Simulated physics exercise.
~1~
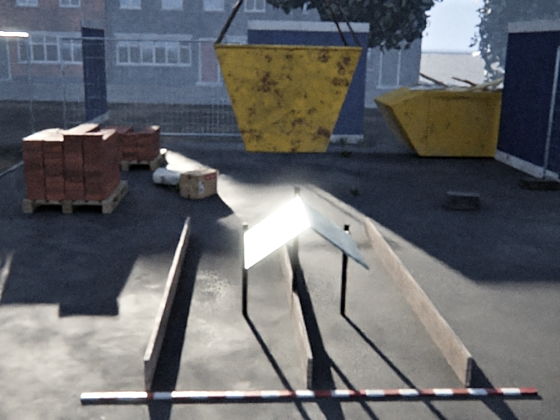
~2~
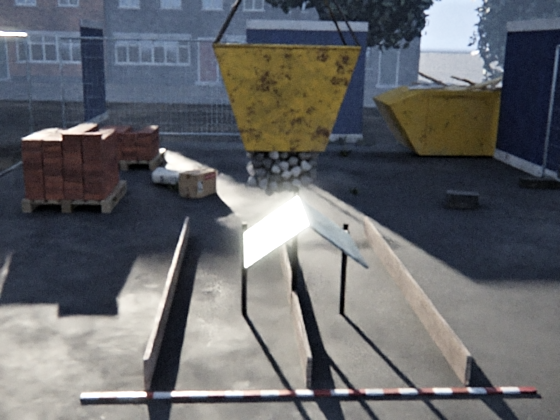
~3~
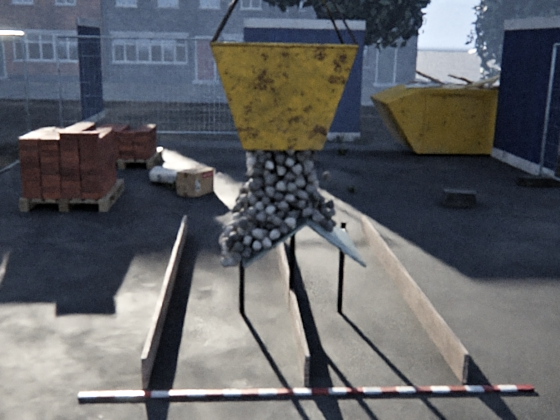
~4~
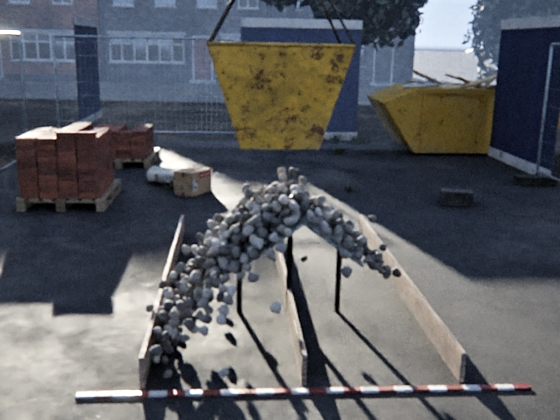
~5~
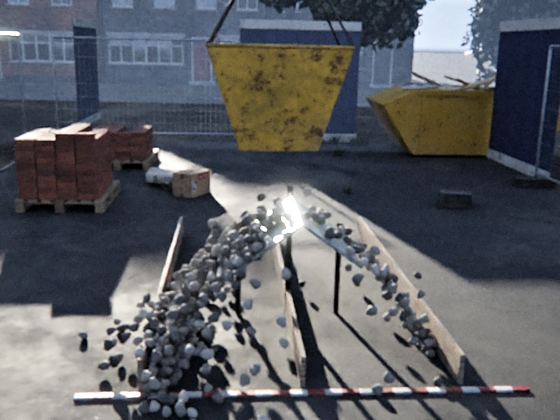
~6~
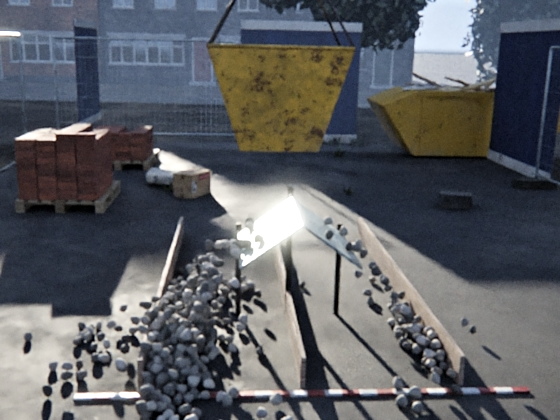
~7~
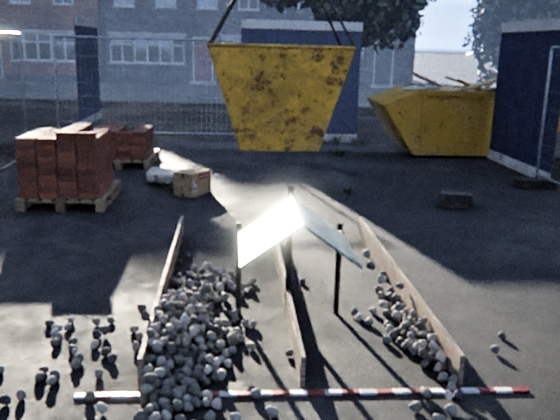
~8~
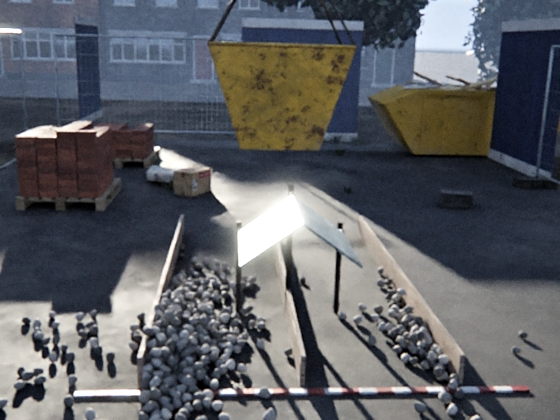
A yellow skip drops grey stones onto sloping steel, and most settle in the left bay.
